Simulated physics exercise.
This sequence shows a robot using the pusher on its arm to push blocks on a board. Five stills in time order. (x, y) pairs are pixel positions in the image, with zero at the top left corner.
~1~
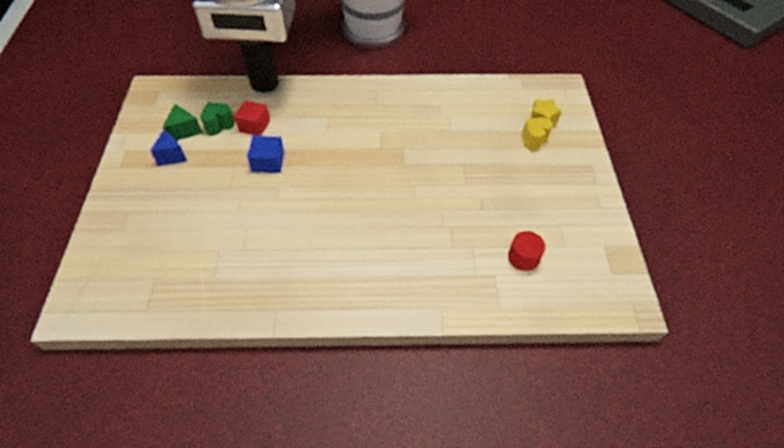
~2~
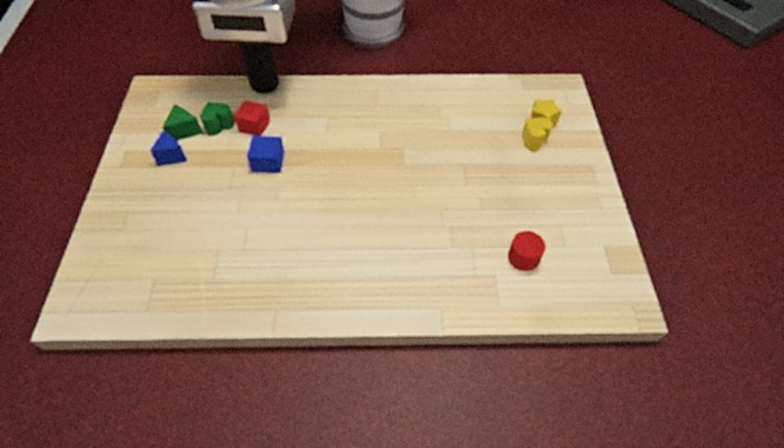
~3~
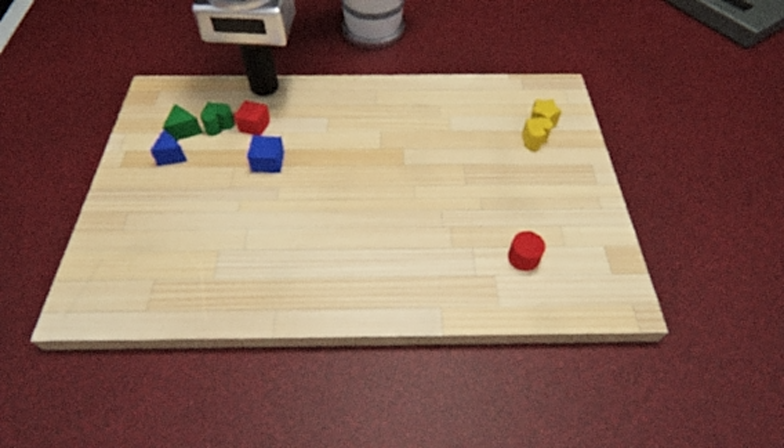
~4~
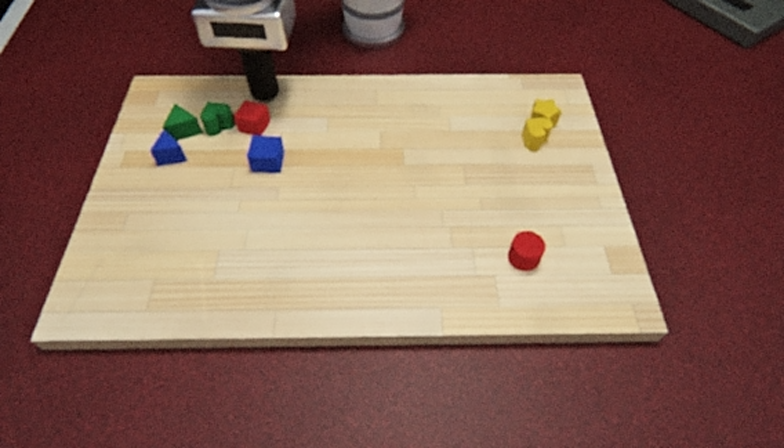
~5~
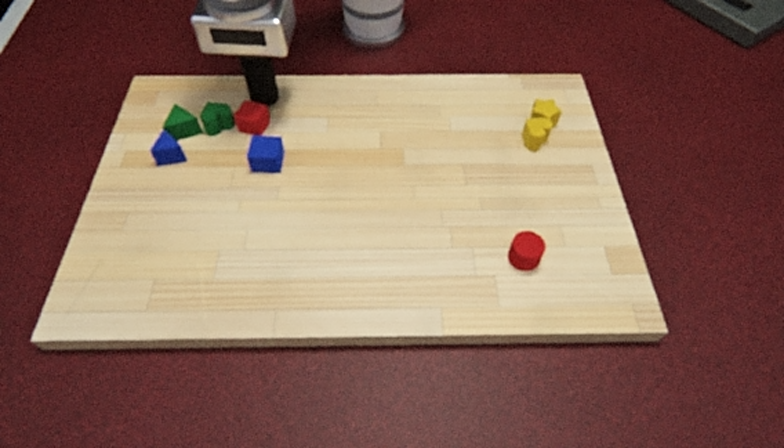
The clip opens on a wooden board on a dark red surface, with green, red and blue blocks at the upper left, two yellow blocks at the upper right and a red one at the lower right. The robot's black pusher edges slightly downward near the red block, while the blocks stay still.
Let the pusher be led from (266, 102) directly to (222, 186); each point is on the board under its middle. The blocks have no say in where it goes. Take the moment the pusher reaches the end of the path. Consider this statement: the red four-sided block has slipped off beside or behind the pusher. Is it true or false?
The statement is incorrect.
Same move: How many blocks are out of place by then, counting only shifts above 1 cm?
2.
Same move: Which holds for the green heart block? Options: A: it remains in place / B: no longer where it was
I choose A.
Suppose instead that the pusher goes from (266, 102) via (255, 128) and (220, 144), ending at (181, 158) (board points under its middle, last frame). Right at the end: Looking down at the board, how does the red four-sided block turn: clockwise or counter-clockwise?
Viewed from above: Anti-clockwise.
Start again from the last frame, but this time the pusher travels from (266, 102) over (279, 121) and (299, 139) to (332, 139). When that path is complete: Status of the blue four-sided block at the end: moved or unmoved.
It stays put.
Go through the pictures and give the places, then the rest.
In the first picture, pusher's lower end (265, 84); green heart block (214, 110); red four-sided block (251, 110); blue four-sided block (264, 146).
In the second picture, pusher (265, 84); blocks still.
In the third picture, pusher (265, 87); blocks still.
In the fourth picture, pusher (265, 91); blocks still.
In the fifth picture, pusher (265, 97); green heart block (214, 110); red four-sided block (251, 110); blue four-sided block (264, 146).
What follows on the original path. One third of the way, pusher (252, 124); red four-sided block (240, 133); blue four-sided block (264, 151), turned 20° anticlockwise.
Two thirds of the way, pusher (236, 152); red four-sided block (224, 163), turned 15° anticlockwise; blue four-sided block (264, 155), turned 45° anticlockwise.
At the end, pusher (220, 181); green heart block still; red four-sided block (208, 195), turned 20° anticlockwise; blue four-sided block (264, 155), turned 45° anticlockwise.
